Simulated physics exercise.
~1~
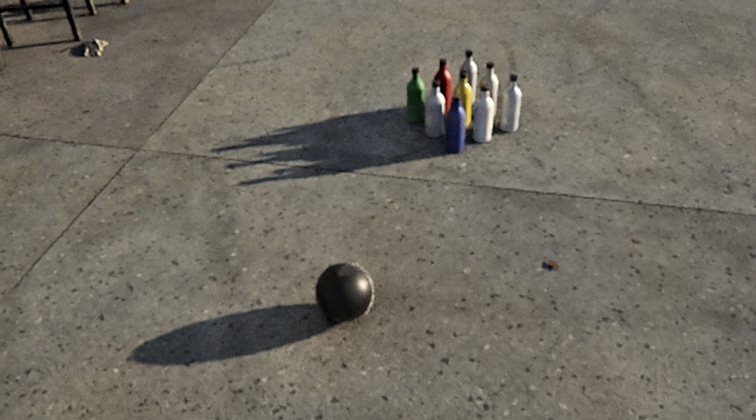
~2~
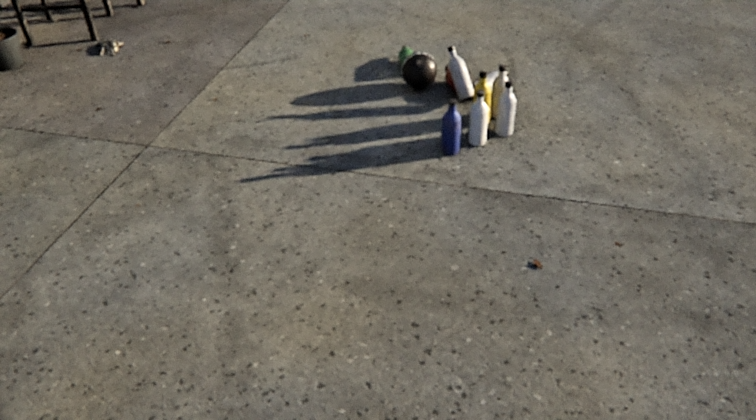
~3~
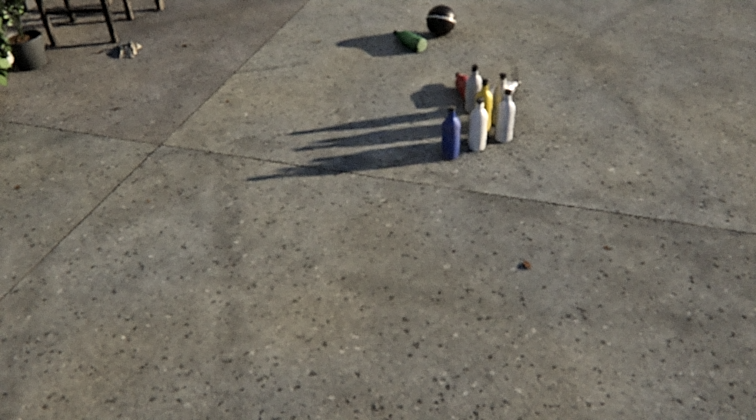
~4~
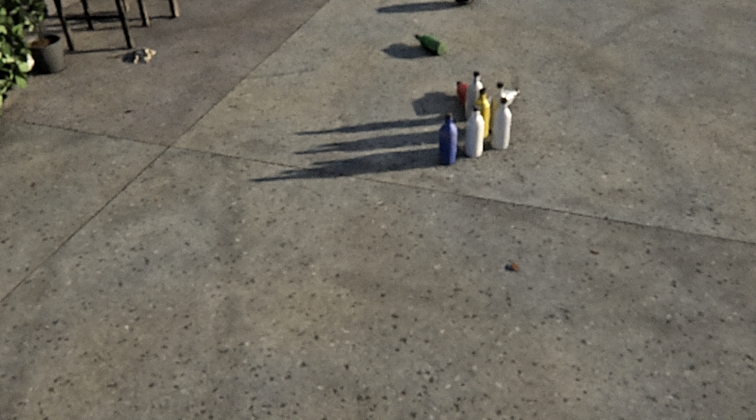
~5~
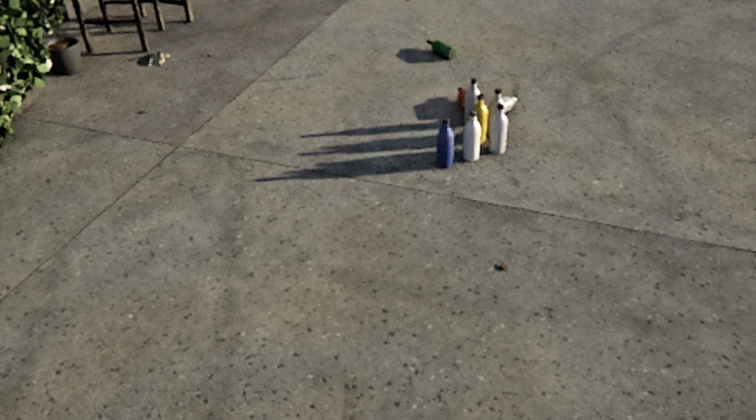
A dark ball rolled across the sunlit concrete into the back left of a cluster of coloured and white bottles, knocked the green, red and a white one over, and rolled on out of view, leaving the blue and yellow ones standing.
